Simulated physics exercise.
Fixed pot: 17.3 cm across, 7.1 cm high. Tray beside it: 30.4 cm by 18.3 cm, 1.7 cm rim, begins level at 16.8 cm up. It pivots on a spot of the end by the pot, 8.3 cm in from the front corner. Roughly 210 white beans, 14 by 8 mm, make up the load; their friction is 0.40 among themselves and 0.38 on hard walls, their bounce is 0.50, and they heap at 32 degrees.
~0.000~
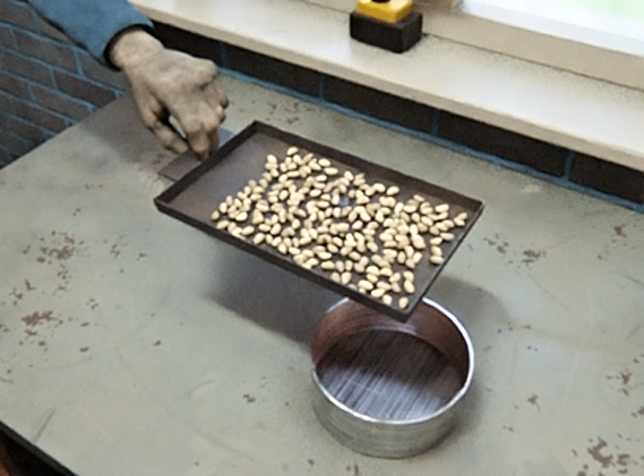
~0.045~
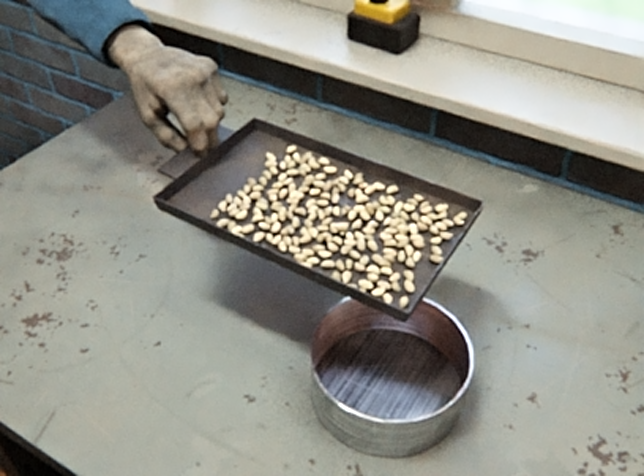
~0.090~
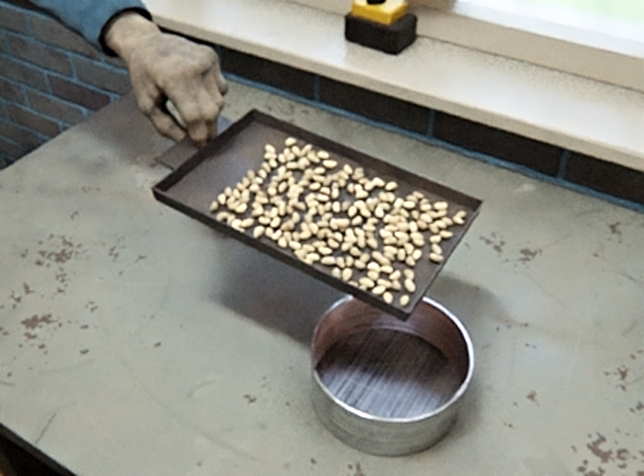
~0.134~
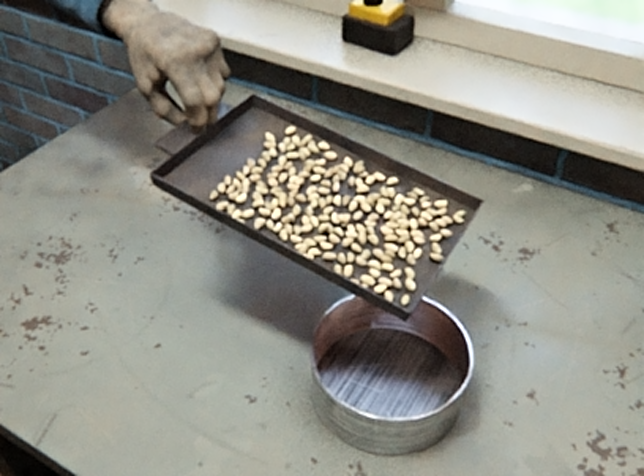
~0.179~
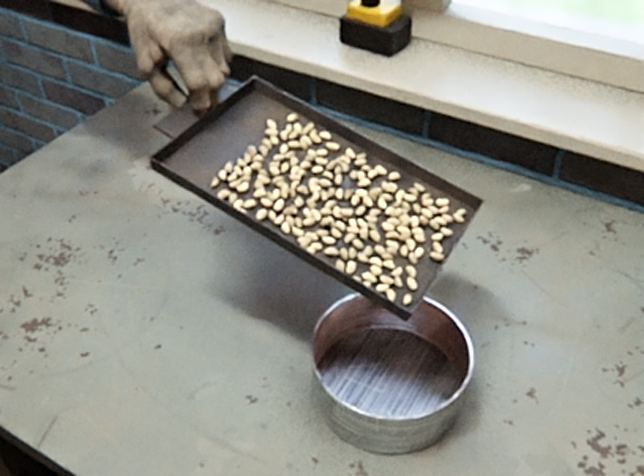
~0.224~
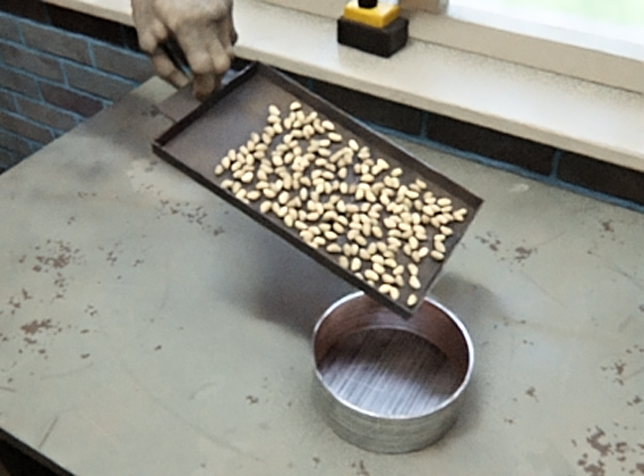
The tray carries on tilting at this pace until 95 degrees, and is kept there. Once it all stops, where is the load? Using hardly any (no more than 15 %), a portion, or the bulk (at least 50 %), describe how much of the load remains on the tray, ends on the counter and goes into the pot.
Tray: Hardly any, counter: The bulk, pot: A portion.
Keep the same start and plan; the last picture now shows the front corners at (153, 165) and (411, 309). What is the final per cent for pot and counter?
Pot 35 % / counter 60 %.
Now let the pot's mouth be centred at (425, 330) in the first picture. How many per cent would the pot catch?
Something like 50 per cent would settle in it.
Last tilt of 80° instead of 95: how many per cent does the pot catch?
In that case some 25 per cent.
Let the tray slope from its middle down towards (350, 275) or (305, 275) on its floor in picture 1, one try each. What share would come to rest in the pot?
Estimate: Some 95 % and some 85 % respectively.
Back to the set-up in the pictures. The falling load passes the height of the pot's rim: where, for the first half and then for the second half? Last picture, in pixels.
(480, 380) first, (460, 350) later, roughly.
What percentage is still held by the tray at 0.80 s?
55%, roughly.
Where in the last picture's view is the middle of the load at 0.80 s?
Around (461, 291).
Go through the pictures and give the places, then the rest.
In the first frame, tray tilt 0 degrees, front corners at (156, 199) and (406, 311); middle of the pieces at (326, 224); pot at (390, 351).
In the second frame, tray tilt 1 degrees, front corners at (155, 196) and (407, 310); middle of the pieces at (326, 222).
In the third frame, tray tilt 4 degrees, front corners at (154, 187) and (408, 310), lowest corner right front; middle of the pieces at (326, 218).
In the fourth frame, tray tilt 8 degrees, front corners at (153, 173) and (409, 310), lowest corner right front; middle of the pieces at (327, 212).
In the fifth frame, tray tilt 13 degrees, front corners at (153, 157) and (411, 311), lowest corner right front; middle of the pieces at (329, 205).
In the sixth frame, tray tilt 18 degrees, front corners at (155, 141) and (413, 311), lowest corner right front; middle of the pieces at (334, 200); pot at (391, 348). Its pace works out near 110 degrees a second.
After 0.57 s, tilt 55 degrees; the tray holds 100 %, the pot 0 %.
After 0.80 s, tilt 80 degrees; the tray holds 55 %, the pot 5 %.
After 1.15 s, tilt 95 degrees; the tray holds 5 %, the pot 25 %.
At rest (2.4 s), tray 0 %, counter 65 %, pot 35 %.
